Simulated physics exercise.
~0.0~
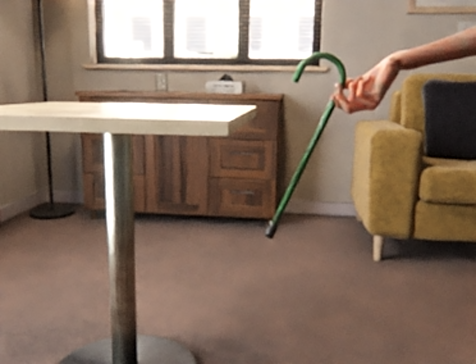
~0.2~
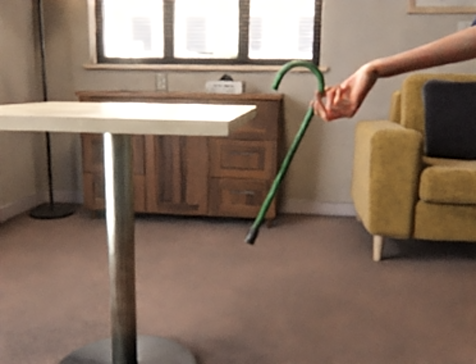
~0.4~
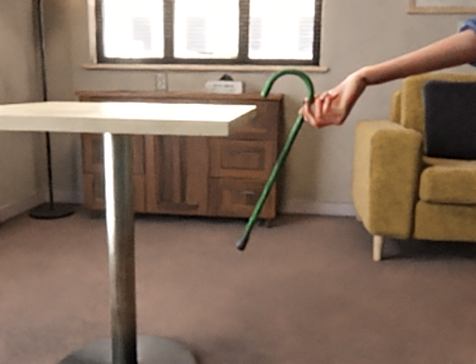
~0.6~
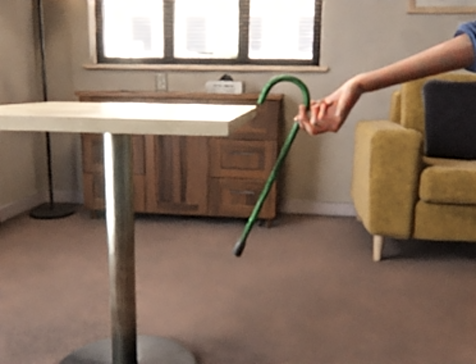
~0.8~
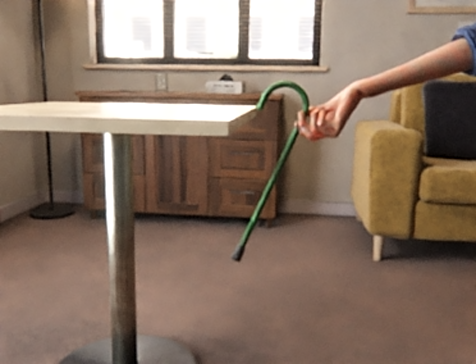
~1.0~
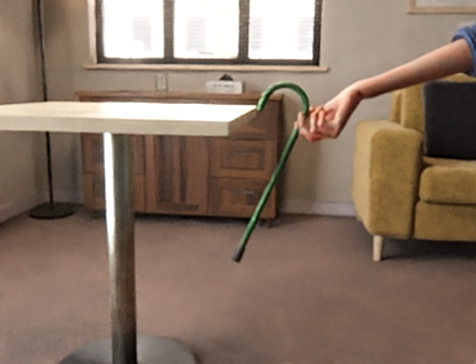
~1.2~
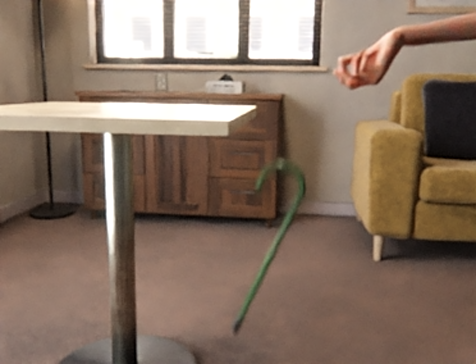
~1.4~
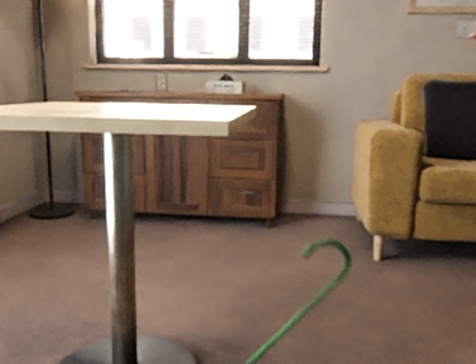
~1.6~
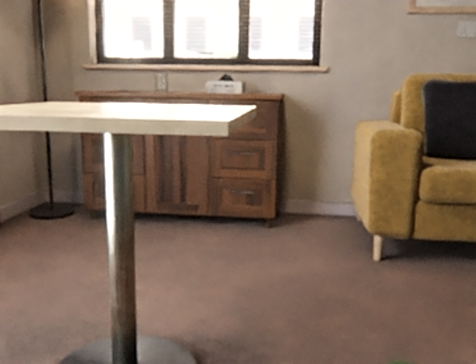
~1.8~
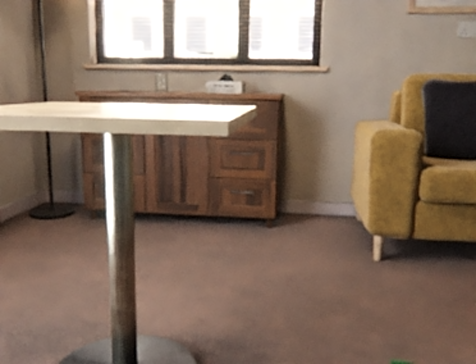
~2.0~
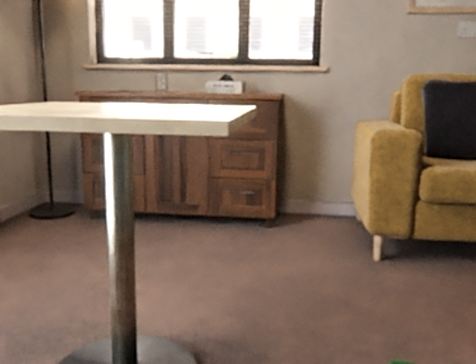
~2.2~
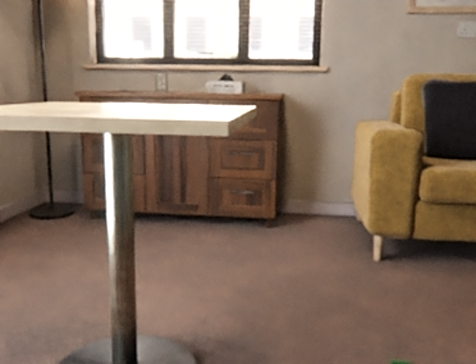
The video shows a hand moving a green cane left until its hooked handle reaches the edge of a table top. The hand lets go and draws back, and the cane drops past the edge to the floor, ending mostly out of view at the lower right.
